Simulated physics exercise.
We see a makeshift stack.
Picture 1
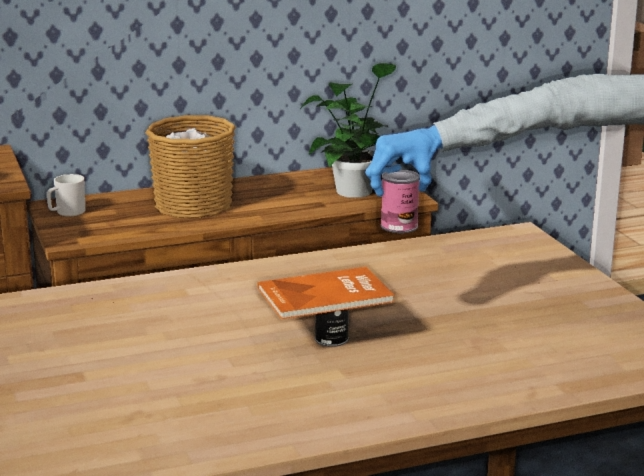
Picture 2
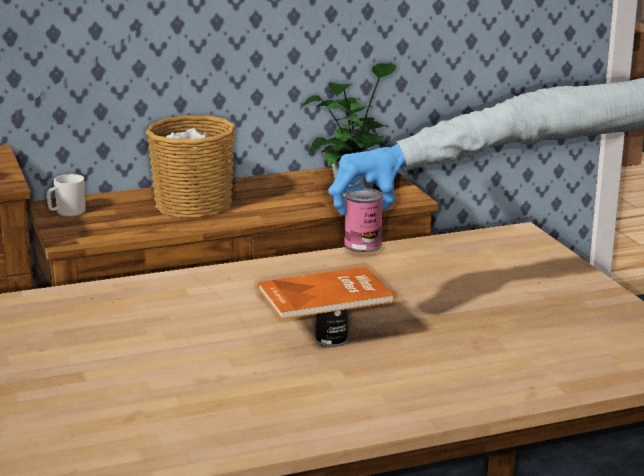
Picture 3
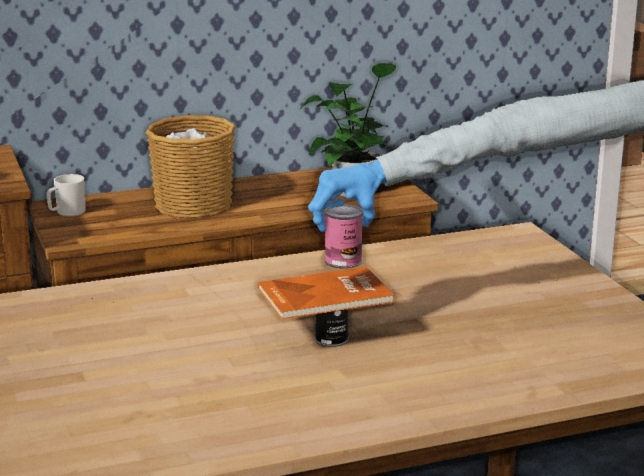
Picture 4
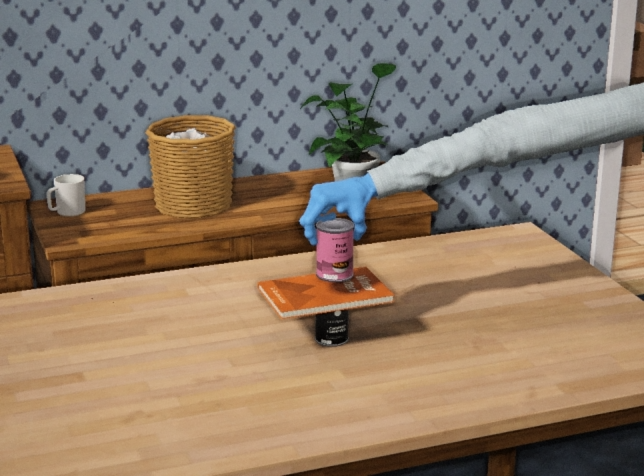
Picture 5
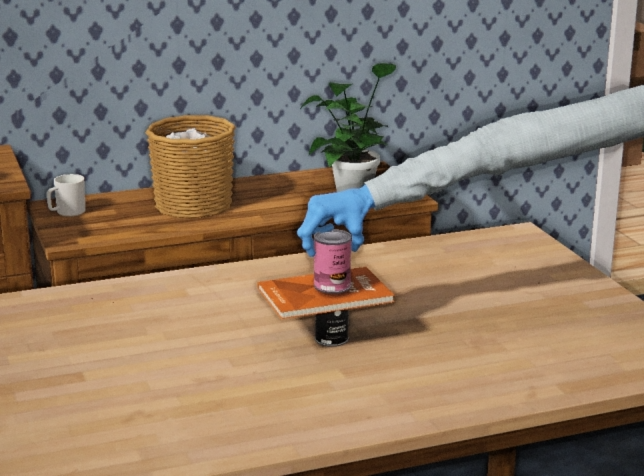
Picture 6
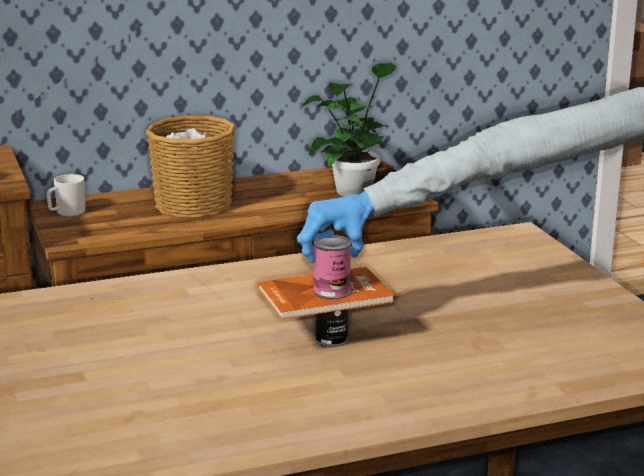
A blue-gloved hand moves a pink tin leftward and down onto the orange book.
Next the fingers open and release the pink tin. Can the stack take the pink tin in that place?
Outcome: The stack stays up.
Then, 0.20 s later than the last frame, all is still.
Then, 0.40 s later than the last frame, pink tin resting near (332, 267).
When it is over, all 3 as before. End places, in pixels of the last picture, pink tin near (332, 267). The stack keeps its balance.
